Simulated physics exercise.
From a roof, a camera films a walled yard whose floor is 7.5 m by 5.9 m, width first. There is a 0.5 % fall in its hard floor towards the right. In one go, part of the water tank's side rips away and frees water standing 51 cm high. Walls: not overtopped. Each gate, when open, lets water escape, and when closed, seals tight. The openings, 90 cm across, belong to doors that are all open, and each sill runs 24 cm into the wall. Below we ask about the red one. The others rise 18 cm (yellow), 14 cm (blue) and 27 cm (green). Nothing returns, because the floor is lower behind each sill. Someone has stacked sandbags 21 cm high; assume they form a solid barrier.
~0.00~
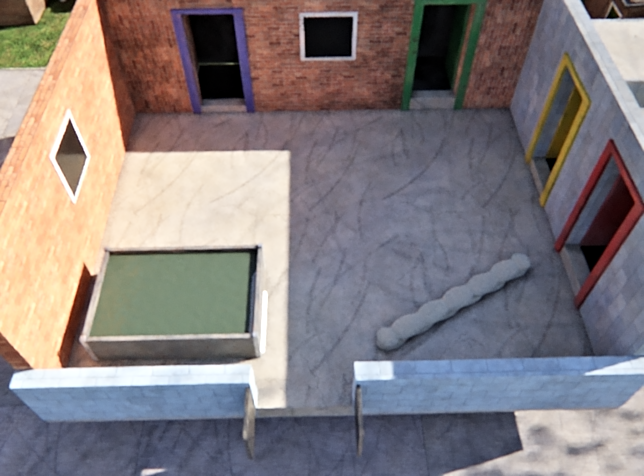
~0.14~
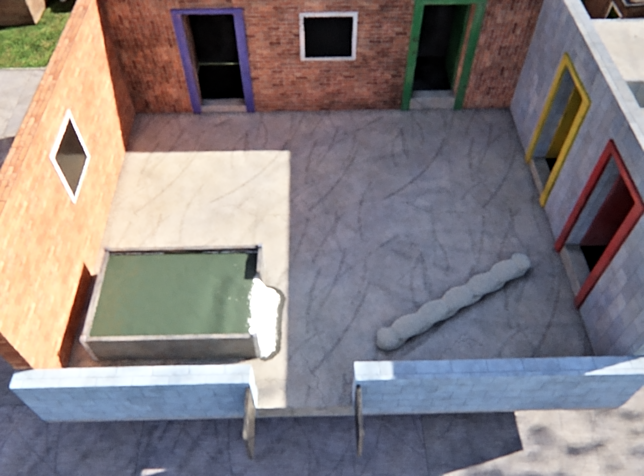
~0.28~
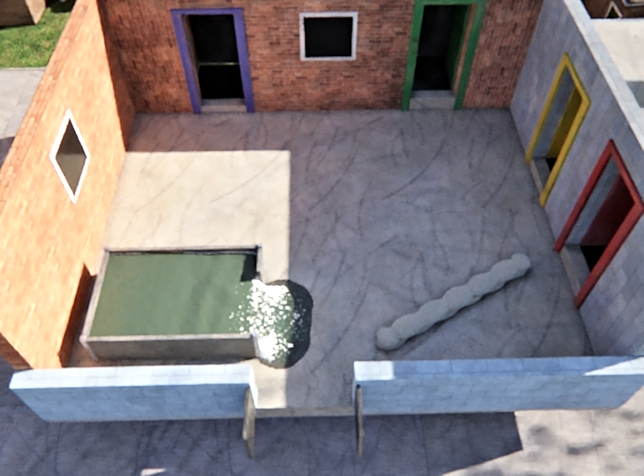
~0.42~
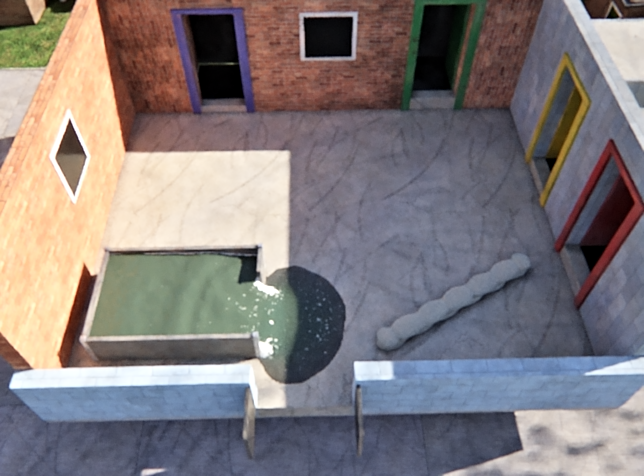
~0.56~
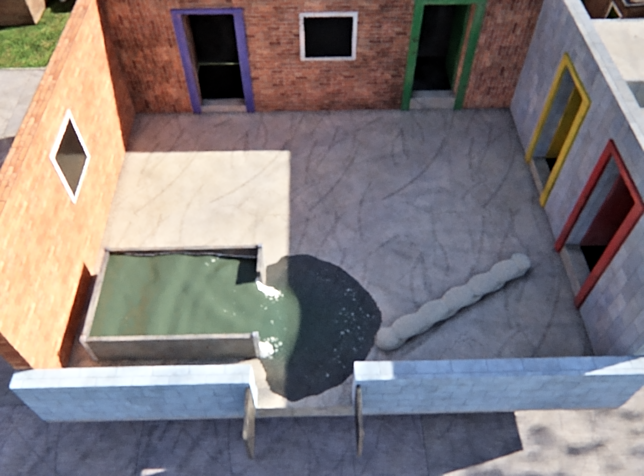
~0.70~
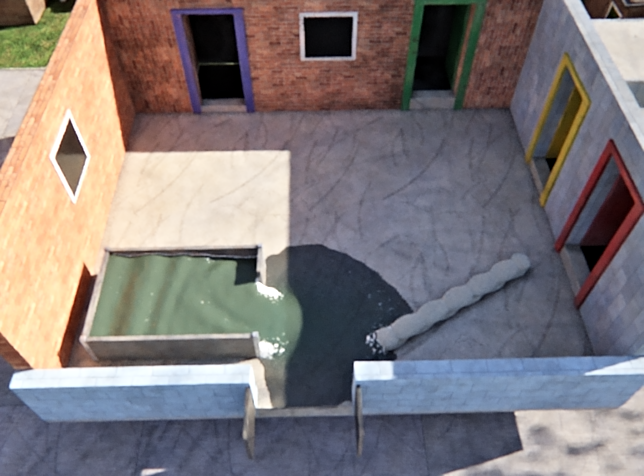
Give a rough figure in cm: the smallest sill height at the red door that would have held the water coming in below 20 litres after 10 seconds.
6.5 cm.
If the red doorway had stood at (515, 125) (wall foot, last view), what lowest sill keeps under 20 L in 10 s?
You'd want it roughly 10.5 cm high.
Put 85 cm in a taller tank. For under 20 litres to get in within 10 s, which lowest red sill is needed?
Required height: Approx. 14.0 cm.
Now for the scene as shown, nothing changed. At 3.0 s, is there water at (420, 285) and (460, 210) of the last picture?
Taking them in turn, they come out submerged and submerged.
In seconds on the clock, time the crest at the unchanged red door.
Around 4.0 s, give or take.
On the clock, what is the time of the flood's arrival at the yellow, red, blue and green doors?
Yellow 2.4 s, red 2.8 s, blue 7.5 s, green 4.5 s.
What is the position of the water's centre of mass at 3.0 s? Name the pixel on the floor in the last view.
The water is centred around (328, 296) in the last picture's pixels.
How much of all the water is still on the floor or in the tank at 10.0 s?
Some 88 %.
After 1.4 s water covers 15 % of the floor, deepest (27 cm) near (274, 332); it has not reached the red door.
After 3.0 s water covers 35 % of the floor, deepest (20 cm) near (373, 352); 6 cm at the red door, 0 litres in over its 24 cm sill.
After 10.0 s water covers 75 % of the floor, deepest (8 cm) near (452, 113); 6 cm at the red door, 0 litres in over its 24 cm sill.
At the red door as built, the water arrived by 2.9 s and peaked near 12 cm at 4.0 s.
Run again over the same 10 s with other heights there, 27 litres in over 6 cm, 10 litres over 8 cm. The limit of 20 litres is kept from about 6.5 cm up.
